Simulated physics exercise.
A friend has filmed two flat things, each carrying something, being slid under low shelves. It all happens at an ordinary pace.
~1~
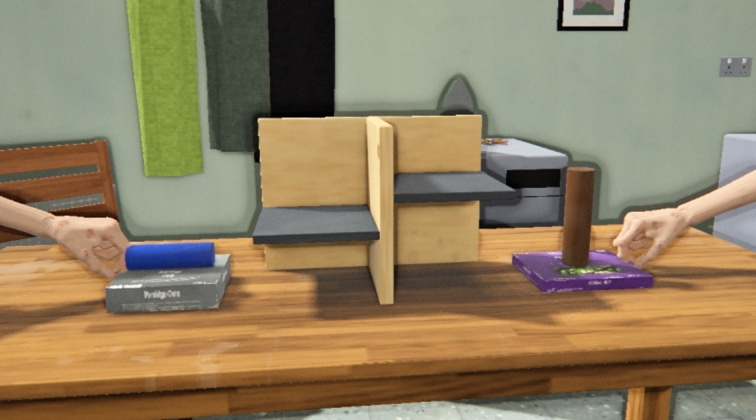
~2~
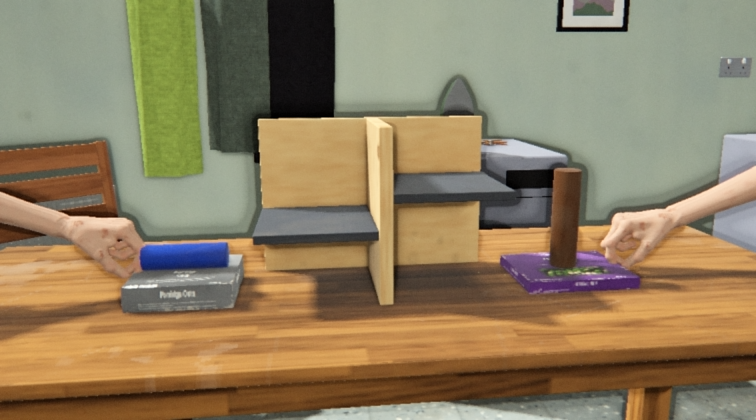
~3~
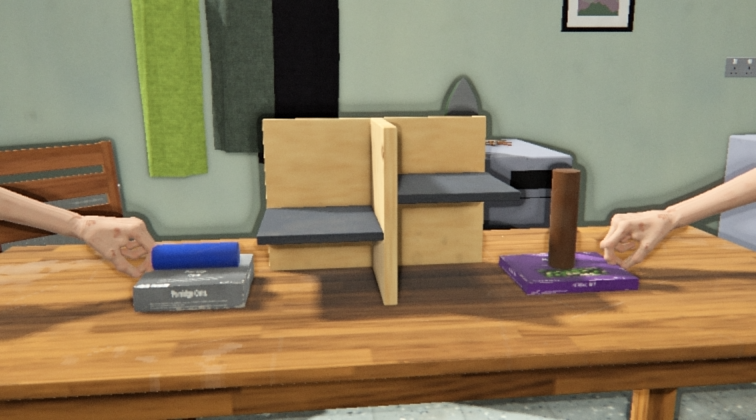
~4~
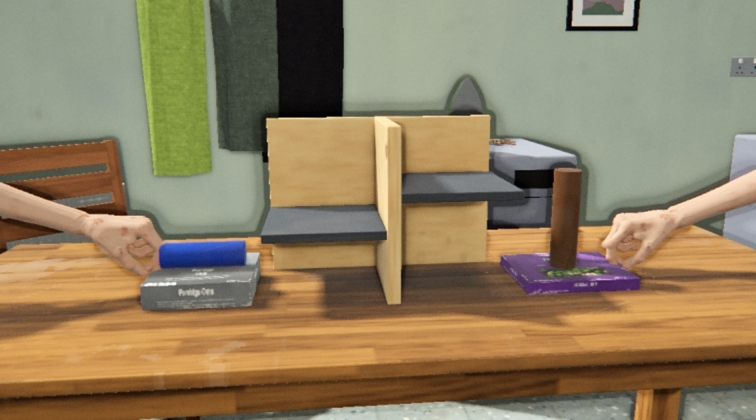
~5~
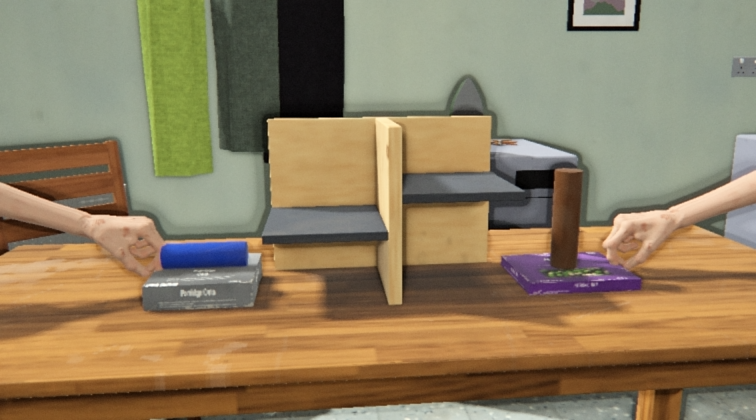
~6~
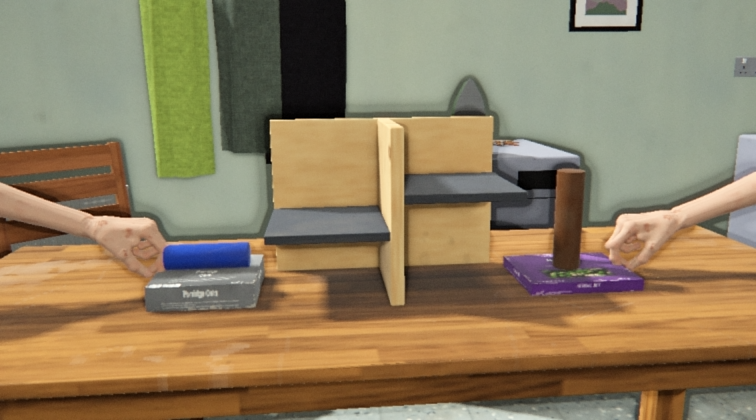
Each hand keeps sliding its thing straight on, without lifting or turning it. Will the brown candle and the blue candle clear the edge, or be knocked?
In the end the brown candle gets scraped off its spot and the blue candle rides in untouched.
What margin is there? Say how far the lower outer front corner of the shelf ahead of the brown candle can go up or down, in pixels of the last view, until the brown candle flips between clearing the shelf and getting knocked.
About 20 pixels up.
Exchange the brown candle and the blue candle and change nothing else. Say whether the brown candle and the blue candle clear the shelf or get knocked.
The brown candle gets knocked; the blue candle passes below.
Then, 1.32 s after the last picture, brown candle tipped 5° from how it was near (518, 220); blue candle riding along near (288, 254).
Then, 1.94 s after the last picture, brown candle tipped 55° from how it was near (526, 231); blue candle riding along near (319, 253).
At rest, the brown candle is knocked back, near (534, 260); the blue candle passes below, near (319, 253).
